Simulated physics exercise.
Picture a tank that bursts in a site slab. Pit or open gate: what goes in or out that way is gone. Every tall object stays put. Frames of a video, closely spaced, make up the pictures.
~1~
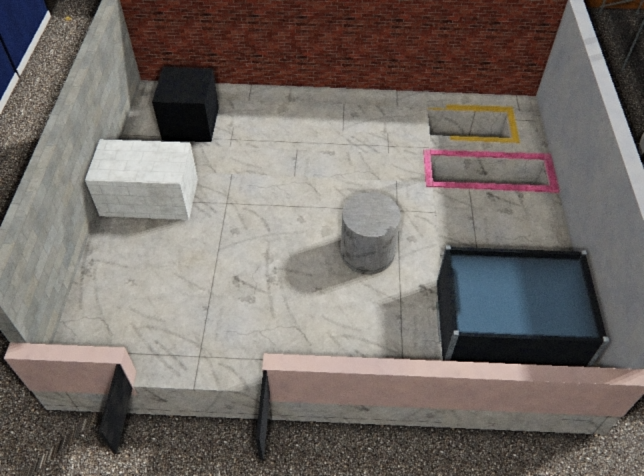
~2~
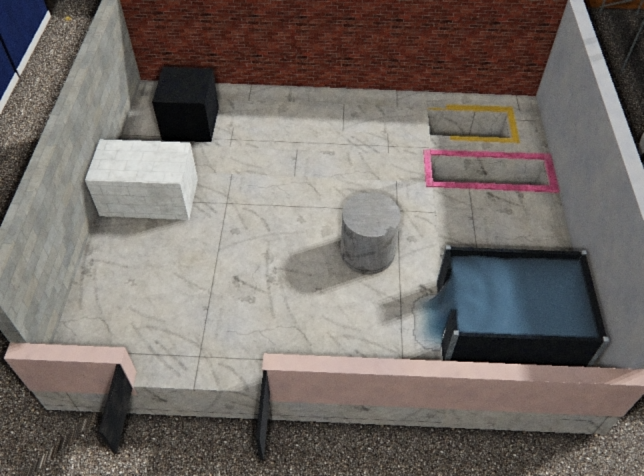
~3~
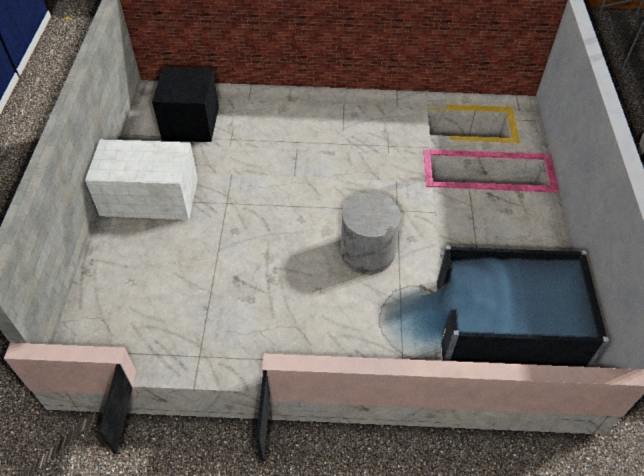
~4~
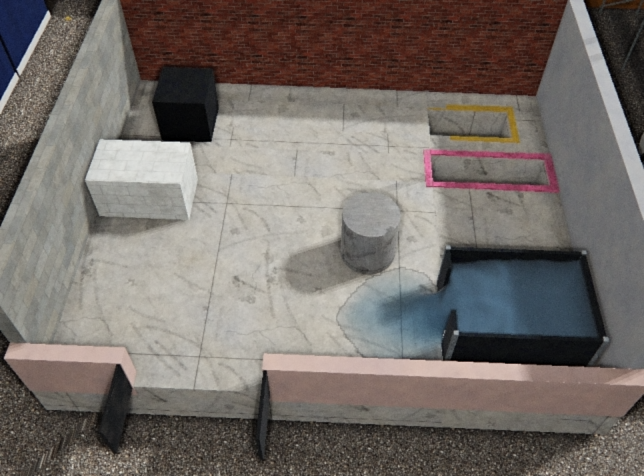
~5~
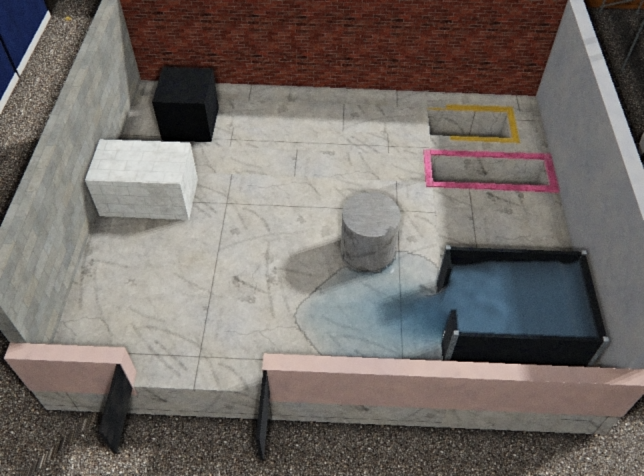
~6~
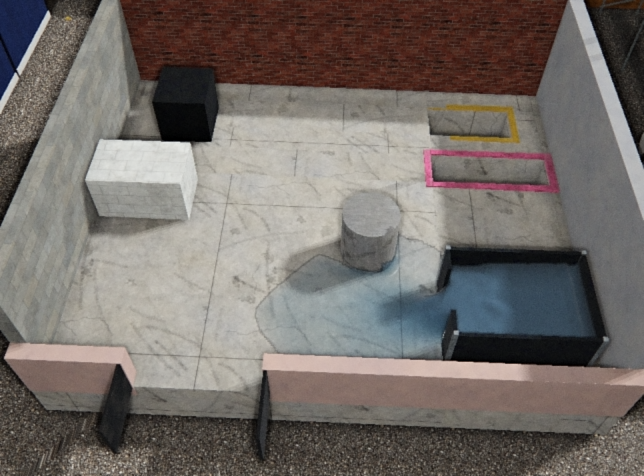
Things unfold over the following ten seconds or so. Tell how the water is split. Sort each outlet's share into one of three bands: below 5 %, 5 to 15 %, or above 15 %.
Shares: The gate gets above 15 %; the yellow pit gets below 5 %; the pink pit gets below 5 %.
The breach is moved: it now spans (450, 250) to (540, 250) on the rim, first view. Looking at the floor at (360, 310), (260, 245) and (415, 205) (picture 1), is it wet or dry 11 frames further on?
So the first one is left untouched, the next left untouched, and the last drenched.
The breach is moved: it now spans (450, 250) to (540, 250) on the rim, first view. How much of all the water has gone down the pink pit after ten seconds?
Near 50 per cent for pink.
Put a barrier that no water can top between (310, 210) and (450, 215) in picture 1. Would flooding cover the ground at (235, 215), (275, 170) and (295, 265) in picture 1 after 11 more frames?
In turn: Under water, clear, wet.
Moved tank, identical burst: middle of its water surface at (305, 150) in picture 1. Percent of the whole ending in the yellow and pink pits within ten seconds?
The yellow pit ends up with 14 per cent and the pink pit with 2 per cent.
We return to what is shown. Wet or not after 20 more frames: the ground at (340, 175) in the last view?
Untouched.
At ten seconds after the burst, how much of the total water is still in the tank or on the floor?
Near 76 in a hundred.
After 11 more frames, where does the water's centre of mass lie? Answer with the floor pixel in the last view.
That puts it at around (387, 316).
A moment on, water covers 30 % of the floor; the gate 0 %, the yellow pit 0 %, the pink pit 0 %.
Next, water covers 40 % of the floor; the gate 2 %, the yellow pit 0 %, the pink pit 0 %.
Then, water covers 45 % of the floor; the gate 4 %, the yellow pit 0 %, the pink pit 0 %.
Later, water covers 60 % of the floor; the gate 8 %, the yellow pit 0 %, the pink pit 0 %.
In the end, water covers 85 % of the floor; the gate 20 %, the yellow pit 3 %, the pink pit 1 %.
